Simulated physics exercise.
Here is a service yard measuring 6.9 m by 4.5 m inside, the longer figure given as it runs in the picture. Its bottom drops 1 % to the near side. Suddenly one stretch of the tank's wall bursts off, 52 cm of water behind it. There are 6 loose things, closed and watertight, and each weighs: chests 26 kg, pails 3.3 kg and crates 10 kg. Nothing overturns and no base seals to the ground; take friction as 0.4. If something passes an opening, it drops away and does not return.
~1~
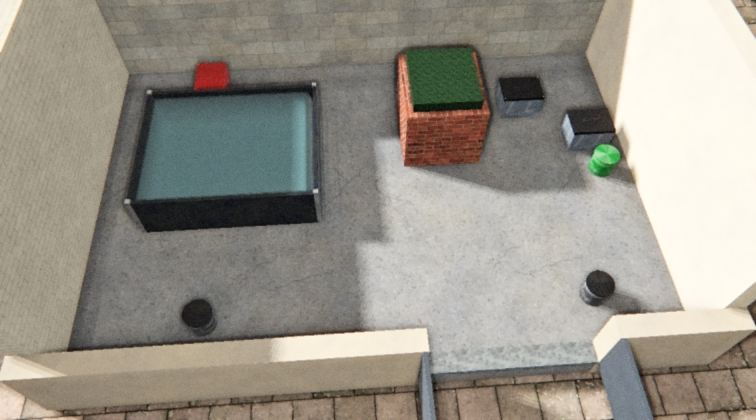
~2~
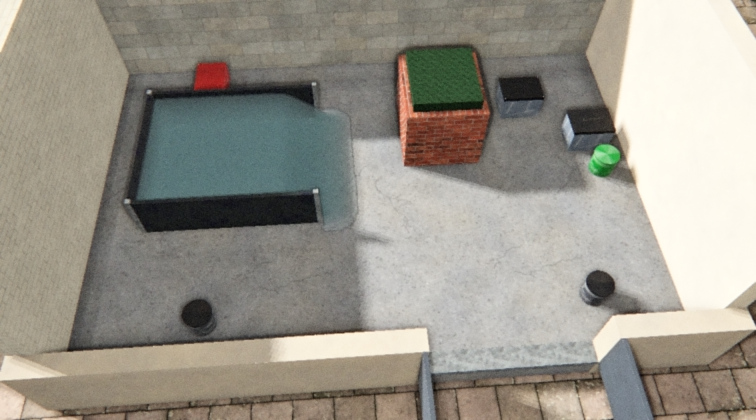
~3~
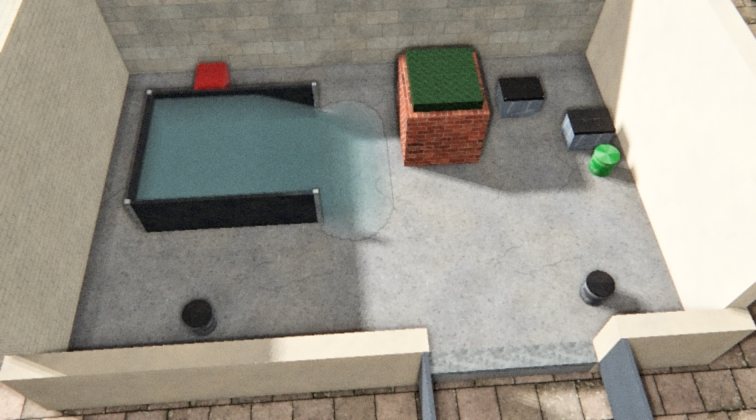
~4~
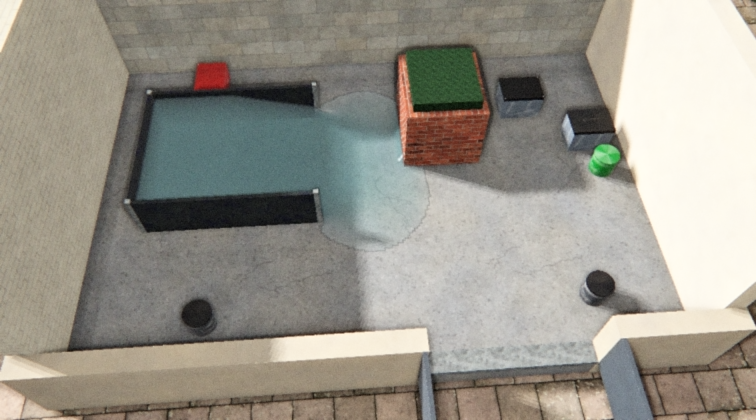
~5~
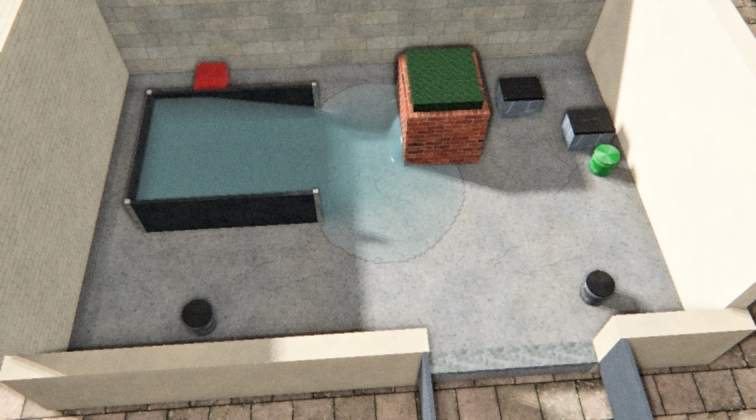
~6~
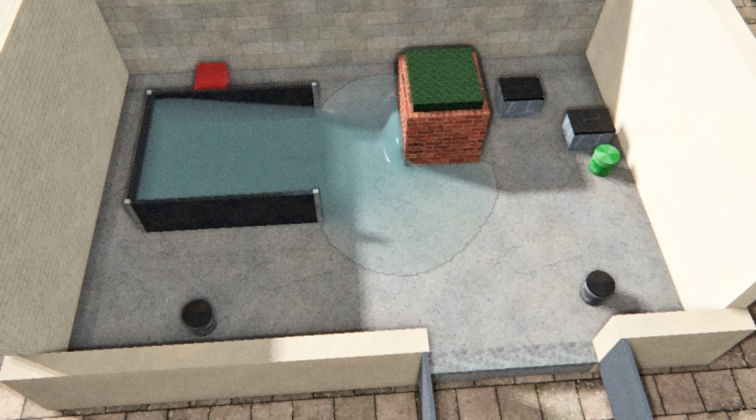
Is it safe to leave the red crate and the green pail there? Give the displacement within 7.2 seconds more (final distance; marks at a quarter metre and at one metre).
By the end the red crate is well away and the green pail is well away.
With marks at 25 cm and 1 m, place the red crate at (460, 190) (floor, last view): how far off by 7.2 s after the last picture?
What happens is that it covers a big distance.
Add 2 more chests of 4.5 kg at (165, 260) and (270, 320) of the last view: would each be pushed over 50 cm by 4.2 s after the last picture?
Well, the first is lower and the second lower.
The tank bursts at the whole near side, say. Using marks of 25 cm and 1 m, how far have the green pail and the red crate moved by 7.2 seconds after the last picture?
If so, the green pail shifts a bit, the red crate is washed away.
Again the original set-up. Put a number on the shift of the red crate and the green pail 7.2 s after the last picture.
Roughly 350 and 250 cm.
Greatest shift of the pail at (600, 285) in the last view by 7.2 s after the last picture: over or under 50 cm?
Verdict: Crossed the line.
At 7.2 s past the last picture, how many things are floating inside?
I get 2.
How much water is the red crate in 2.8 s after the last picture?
The depth there is around 5 cm.
Then, 0.9 s after the last picture the red crate is near (210, 78), 0.0 m from its start, aground; the green pail is near (622, 152), 0.2 m from its start, aground; 0 of 6 are out; 0 afloat.
Then, 2.8 s after the last picture the red crate is near (163, 82), 0.6 m from its start, aground; the green pail is near (611, 143), 0.2 m from its start, afloat; 0 of 6 are out; 2 afloat.
Then, 4.8 s after the last picture the red crate is near (127, 153), 1.6 m from its start, afloat; the green pail is near (539, 158), 0.9 m from its start, afloat; 0 of 6 are out; 3 afloat.
Then, 7.2 s after the last picture the red crate is near (112, 293), 3.4 m from its start, aground; the green pail is near (439, 231), 2.5 m from its start, afloat; 0 of 6 are out; 2 afloat.
